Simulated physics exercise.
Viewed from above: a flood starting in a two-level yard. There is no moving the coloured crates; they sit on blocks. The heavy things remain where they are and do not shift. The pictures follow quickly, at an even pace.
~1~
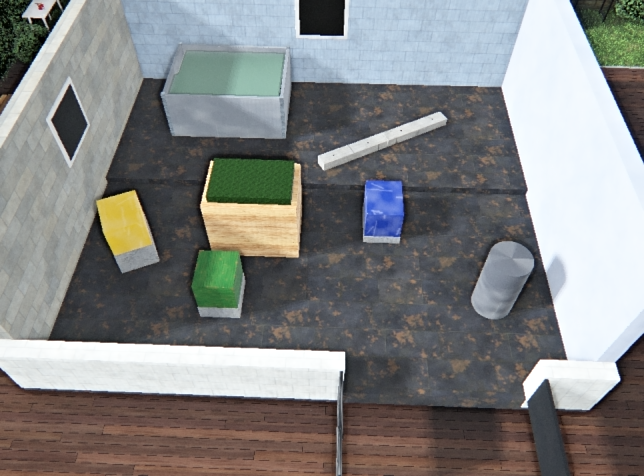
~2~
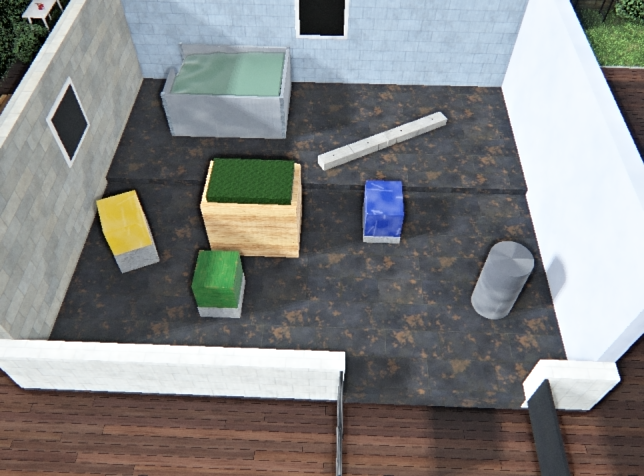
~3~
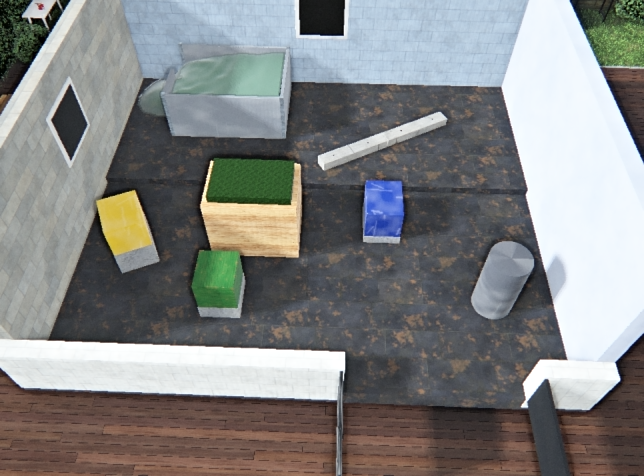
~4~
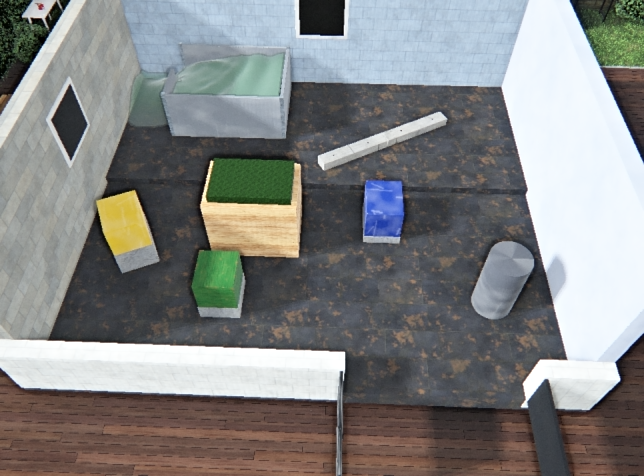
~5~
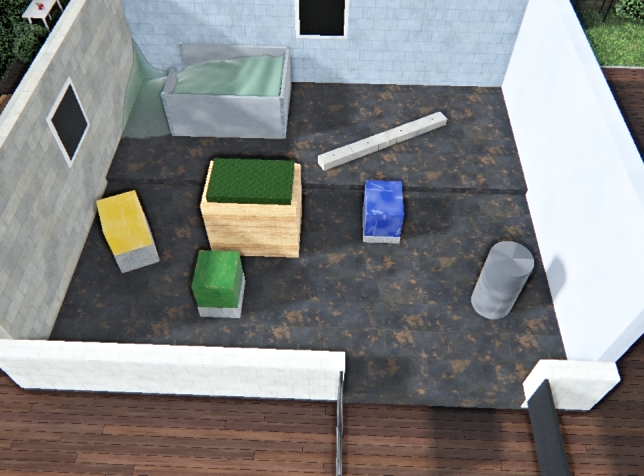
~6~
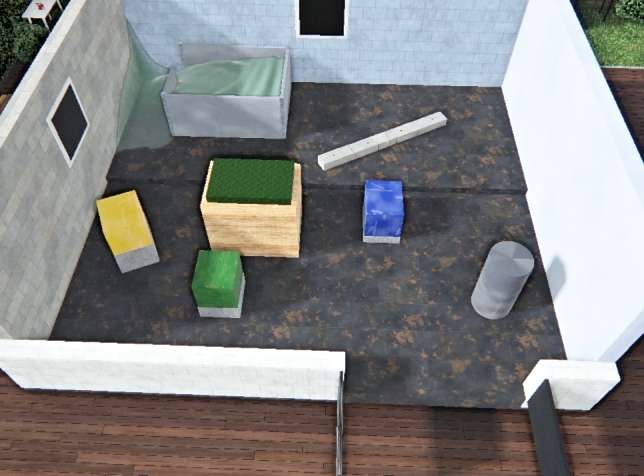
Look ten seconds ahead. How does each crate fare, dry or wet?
In order: I expect the blue crate to stay untouched. I expect the yellow crate to stay untouched. I expect the green crate to stay untouched.
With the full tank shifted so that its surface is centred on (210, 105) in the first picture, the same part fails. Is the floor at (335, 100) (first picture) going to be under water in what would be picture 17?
Submerged.
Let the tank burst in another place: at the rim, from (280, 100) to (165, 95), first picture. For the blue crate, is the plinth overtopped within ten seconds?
The blue one is reached.
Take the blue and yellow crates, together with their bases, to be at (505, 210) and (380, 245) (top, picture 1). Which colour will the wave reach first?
That would be the green crate.
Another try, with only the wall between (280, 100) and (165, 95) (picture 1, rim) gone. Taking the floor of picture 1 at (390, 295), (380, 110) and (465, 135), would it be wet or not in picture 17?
Taken in turn, that's reached, not reached, and finally not reached.
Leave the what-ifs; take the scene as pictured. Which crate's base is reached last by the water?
My guess: The blue one.
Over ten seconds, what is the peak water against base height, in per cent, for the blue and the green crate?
50 %, then 70 %.
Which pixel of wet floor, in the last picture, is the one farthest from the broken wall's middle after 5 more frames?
Somewhere near (86, 243).
A moment on, water covers 10 % of the floor; the blue crate not reached, the yellow crate water round its plinth, the green crate not reached.
Next, water covers 25 % of the floor; the blue crate not reached, the yellow crate water round its plinth, the green crate water round its plinth.
Then, water covers 45 % of the floor; the blue crate water round its plinth, the yellow crate water round its plinth, the green crate water round its plinth.
Later, water covers 70 % of the floor; the blue crate water round its plinth, the yellow crate water round its plinth, the green crate water round its plinth.
In the end, water covers 85 % of the floor; the blue crate stayed above the water, the yellow crate stayed above the water, the green crate stayed above the water.
